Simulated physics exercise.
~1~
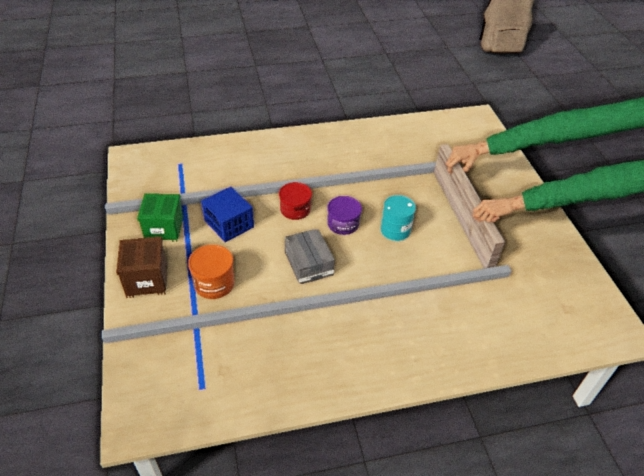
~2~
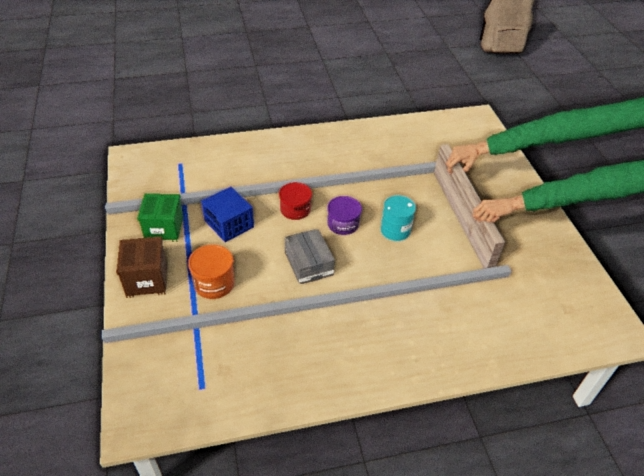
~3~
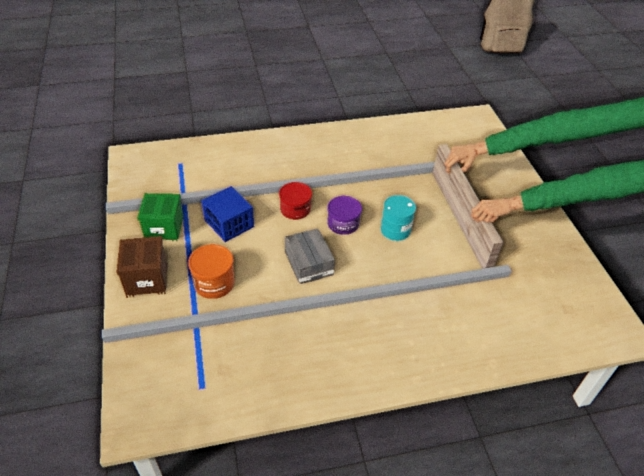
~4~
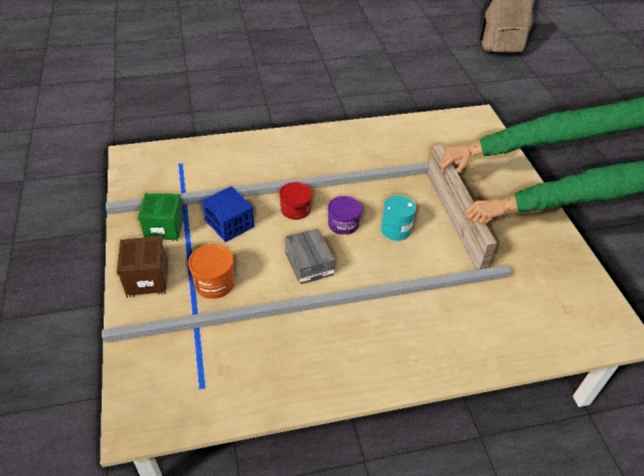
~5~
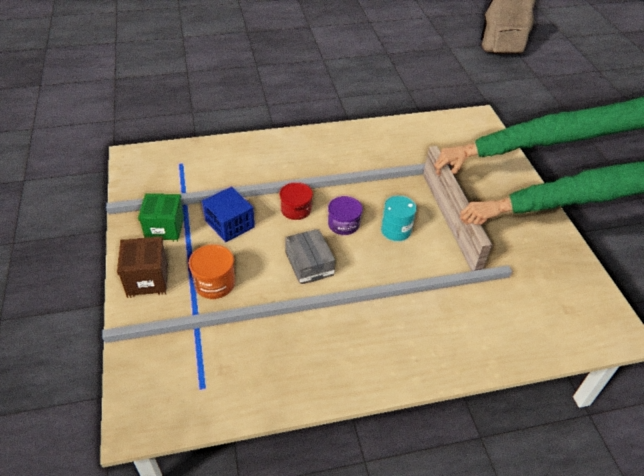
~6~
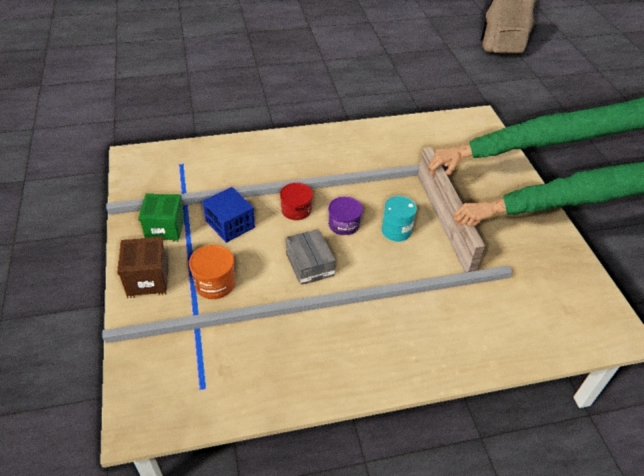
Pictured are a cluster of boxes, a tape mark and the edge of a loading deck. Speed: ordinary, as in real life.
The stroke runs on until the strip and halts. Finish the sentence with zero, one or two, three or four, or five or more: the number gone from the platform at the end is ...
The number gone from the platform at the end is one or two.
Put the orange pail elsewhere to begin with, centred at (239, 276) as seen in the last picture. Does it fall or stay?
In that case it never drops.
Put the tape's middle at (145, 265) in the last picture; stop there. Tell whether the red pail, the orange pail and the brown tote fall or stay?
The red pail keeps its spot, while the orange pail goes down and the brown tote goes down.
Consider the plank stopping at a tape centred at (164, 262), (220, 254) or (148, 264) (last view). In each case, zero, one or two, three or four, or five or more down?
3 or 4, not one, three to four.
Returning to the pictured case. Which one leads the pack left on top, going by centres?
Orange pail - nearest.
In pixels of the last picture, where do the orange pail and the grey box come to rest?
Final centres, in order: Near (121, 293), near (169, 300).
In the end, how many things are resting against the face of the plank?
In total, 4.
Soon after, none off yet; brown tote at rest near (144, 267); green tote at rest near (163, 218); orange pail at rest near (213, 272).
After that, none off yet; brown tote at rest near (144, 267); green tote at rest near (163, 218); orange pail displaced a little near (207, 273).
In the end, the number that fall off is one or two; gone, green tote and brown tote.
